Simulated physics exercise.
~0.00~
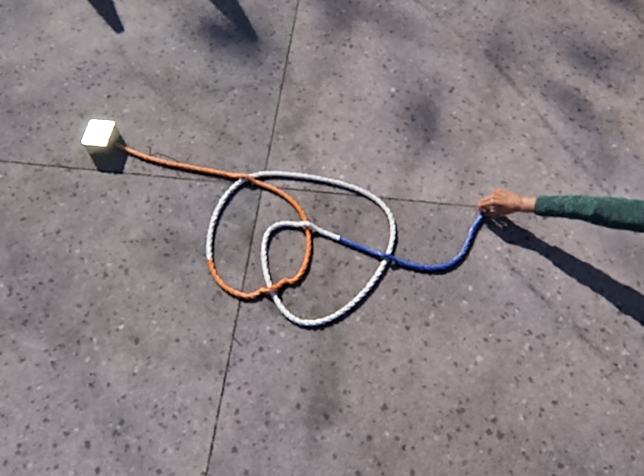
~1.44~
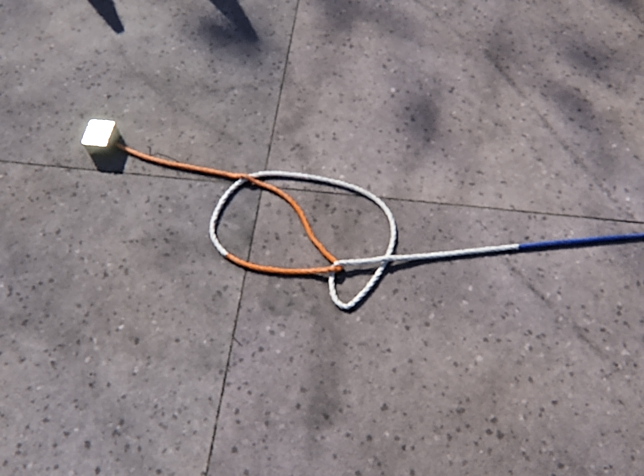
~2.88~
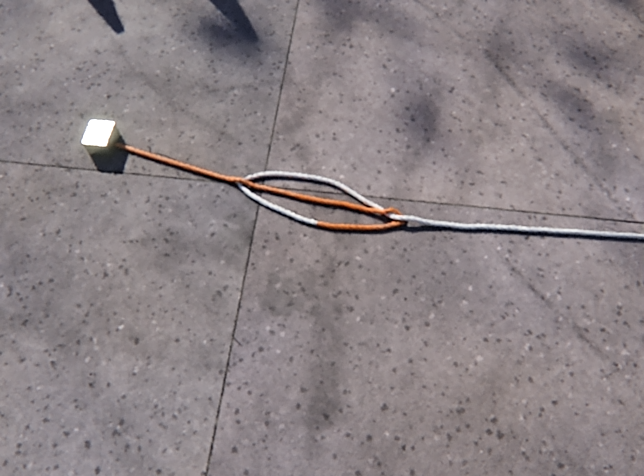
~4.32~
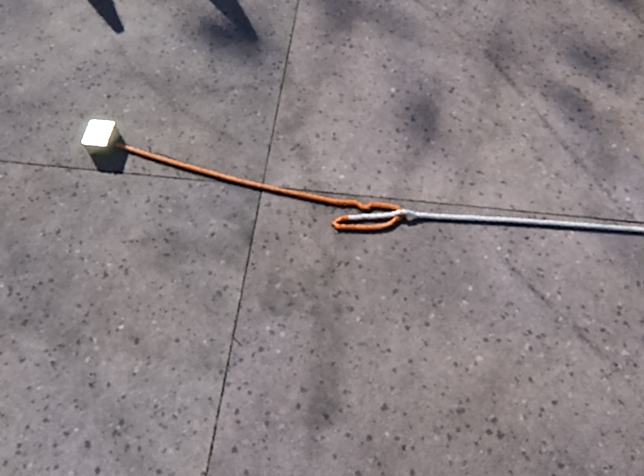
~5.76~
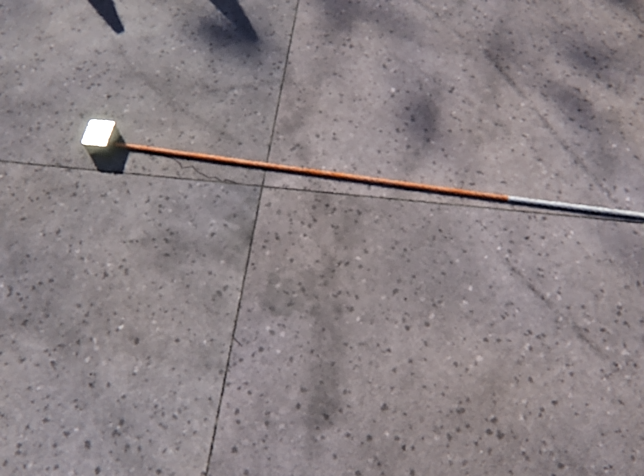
A hand pulls the looped rope right until its loops slip out and it straightens.
